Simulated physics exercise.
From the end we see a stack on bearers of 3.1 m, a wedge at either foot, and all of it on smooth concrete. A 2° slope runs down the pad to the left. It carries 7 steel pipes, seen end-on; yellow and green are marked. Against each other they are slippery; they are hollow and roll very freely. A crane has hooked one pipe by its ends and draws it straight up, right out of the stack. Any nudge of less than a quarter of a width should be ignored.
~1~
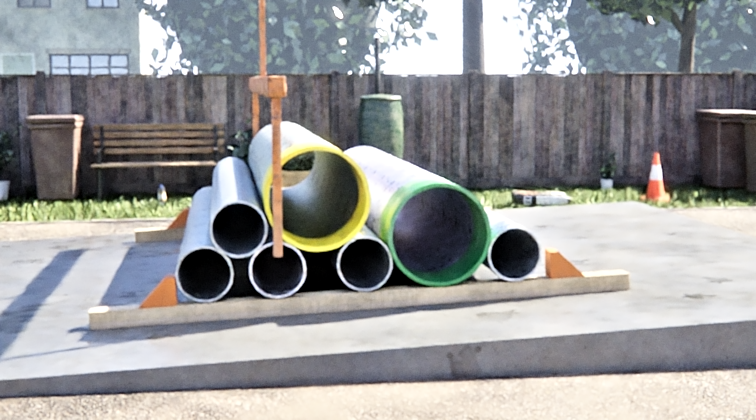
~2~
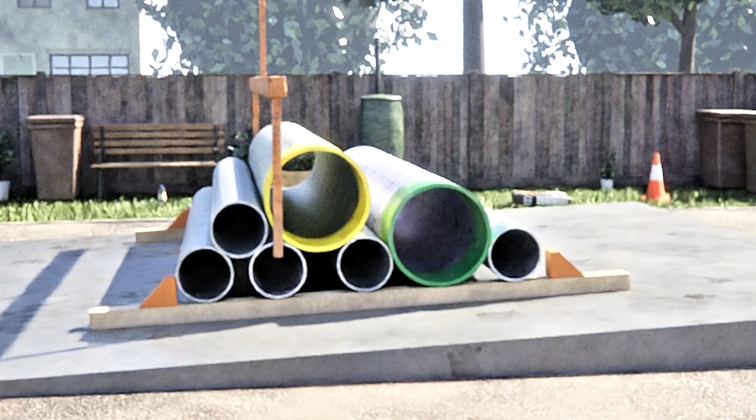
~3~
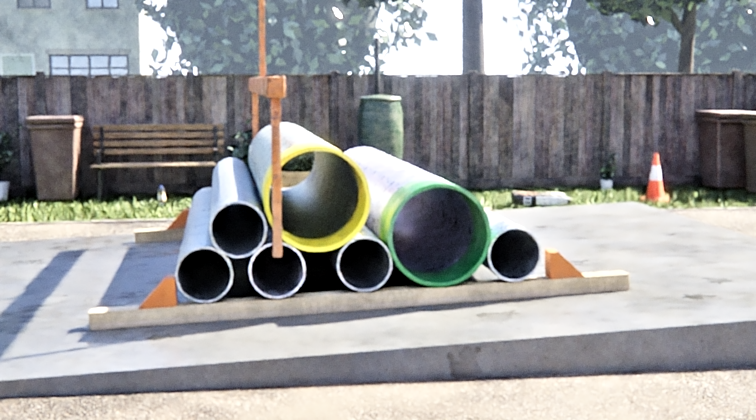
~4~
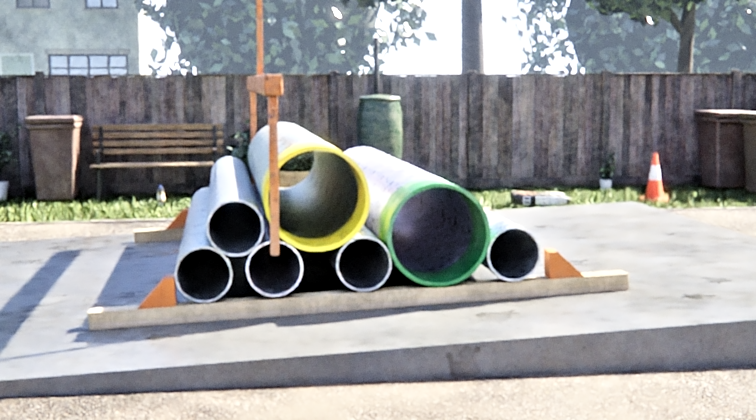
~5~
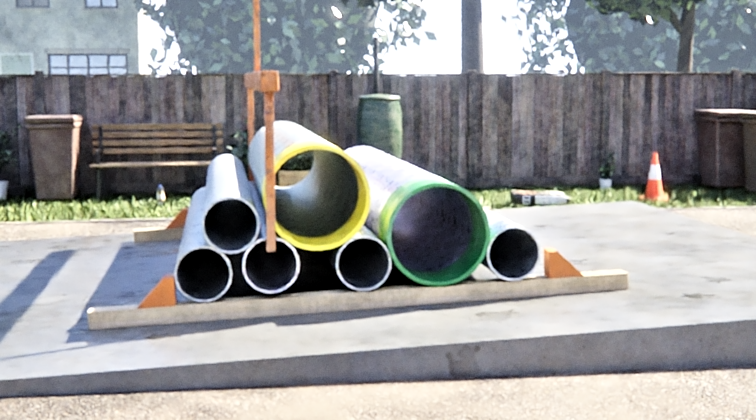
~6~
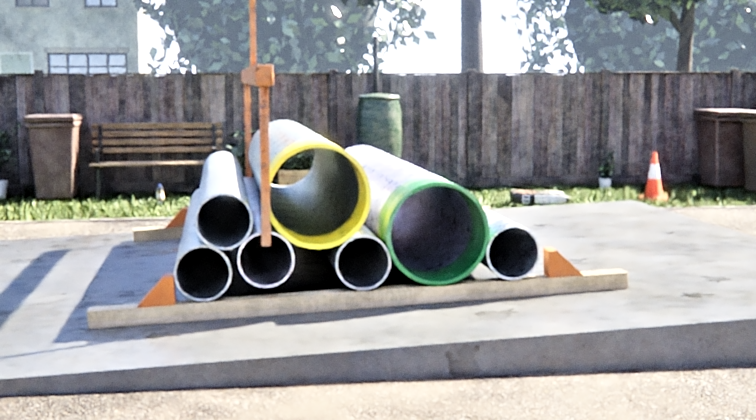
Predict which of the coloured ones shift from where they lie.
Taking them in turn, yellow gets displaced and Green stays where it is.
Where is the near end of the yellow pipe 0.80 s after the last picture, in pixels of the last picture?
Its near end sits close to (280, 243).
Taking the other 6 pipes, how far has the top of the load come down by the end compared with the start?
Roughly 20 cm.
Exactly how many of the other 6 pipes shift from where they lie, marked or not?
Total: 2.
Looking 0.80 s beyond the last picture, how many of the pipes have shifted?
2.
Then, 0.4 s after the last picture, yellow is unmoved; green is where it was; 1 of the other 6 has shifted.
Then, 0.8 s after the last picture, yellow is 21 cm further left and 25 cm lower; no change for green; 2 of the other 6 have shifted.
At rest (1.9 s after the last picture), yellow is 21 cm further left and 26 cm lower; green is 3 cm further left; 2 of the other 6 have shifted.
